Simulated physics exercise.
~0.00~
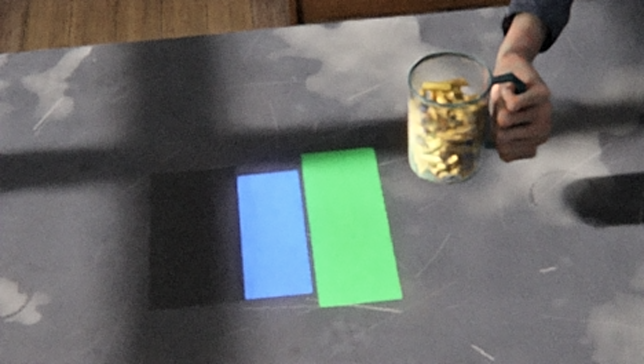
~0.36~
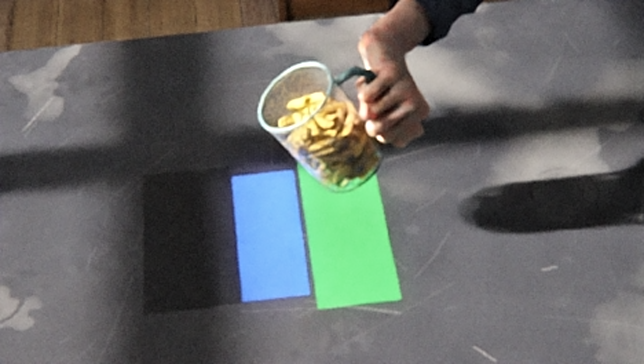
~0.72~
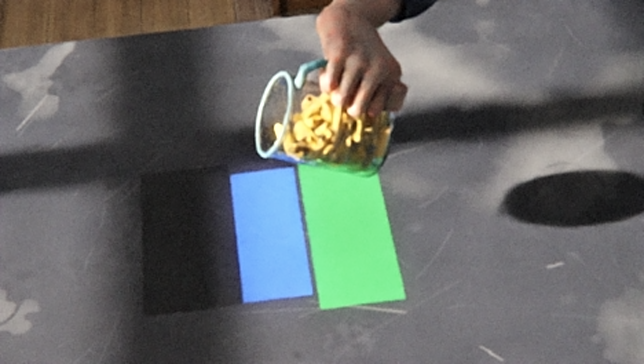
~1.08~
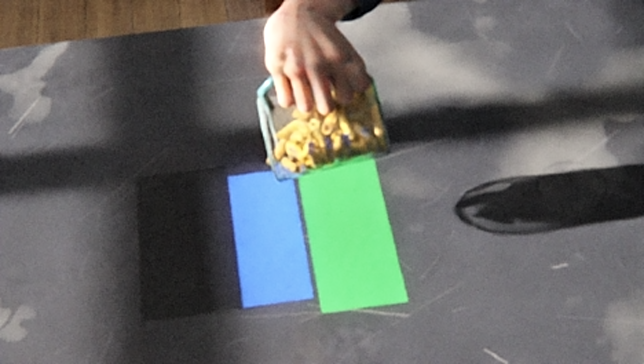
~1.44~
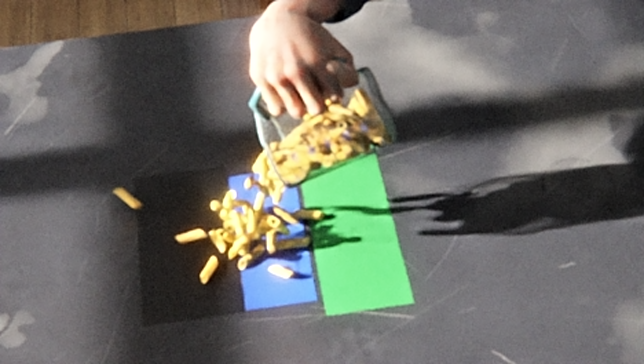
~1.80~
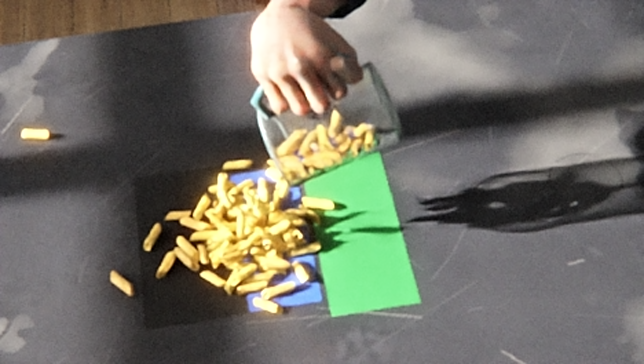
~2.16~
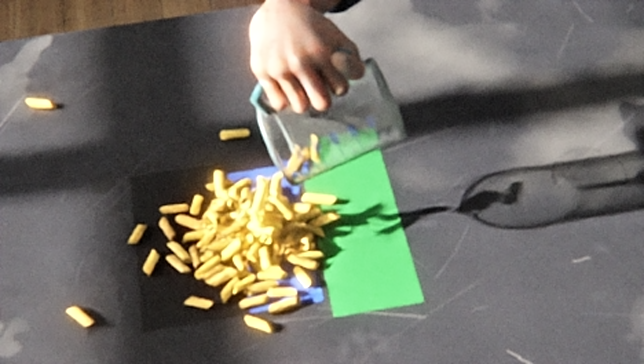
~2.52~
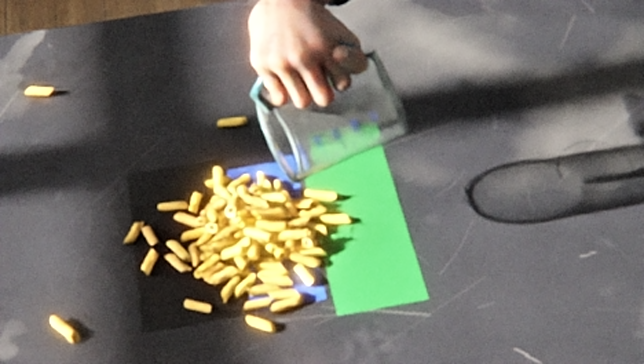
At the start, a hand holds a clear glass jug of dry pasta upright at the upper right of a dark, scuffed table, beyond black, blue and green mats lying side by side. The hand carries the jug left and tips it until it lies on its side above the mats. Pasta then spills from the mouth down onto the blue and black mats, with a few pieces bouncing away. The heap grows as the jug empties. Finally the hand still holds the empty jug tilted, and most pasta lies piled across blue and black, with a little on green and a few strays on the table.
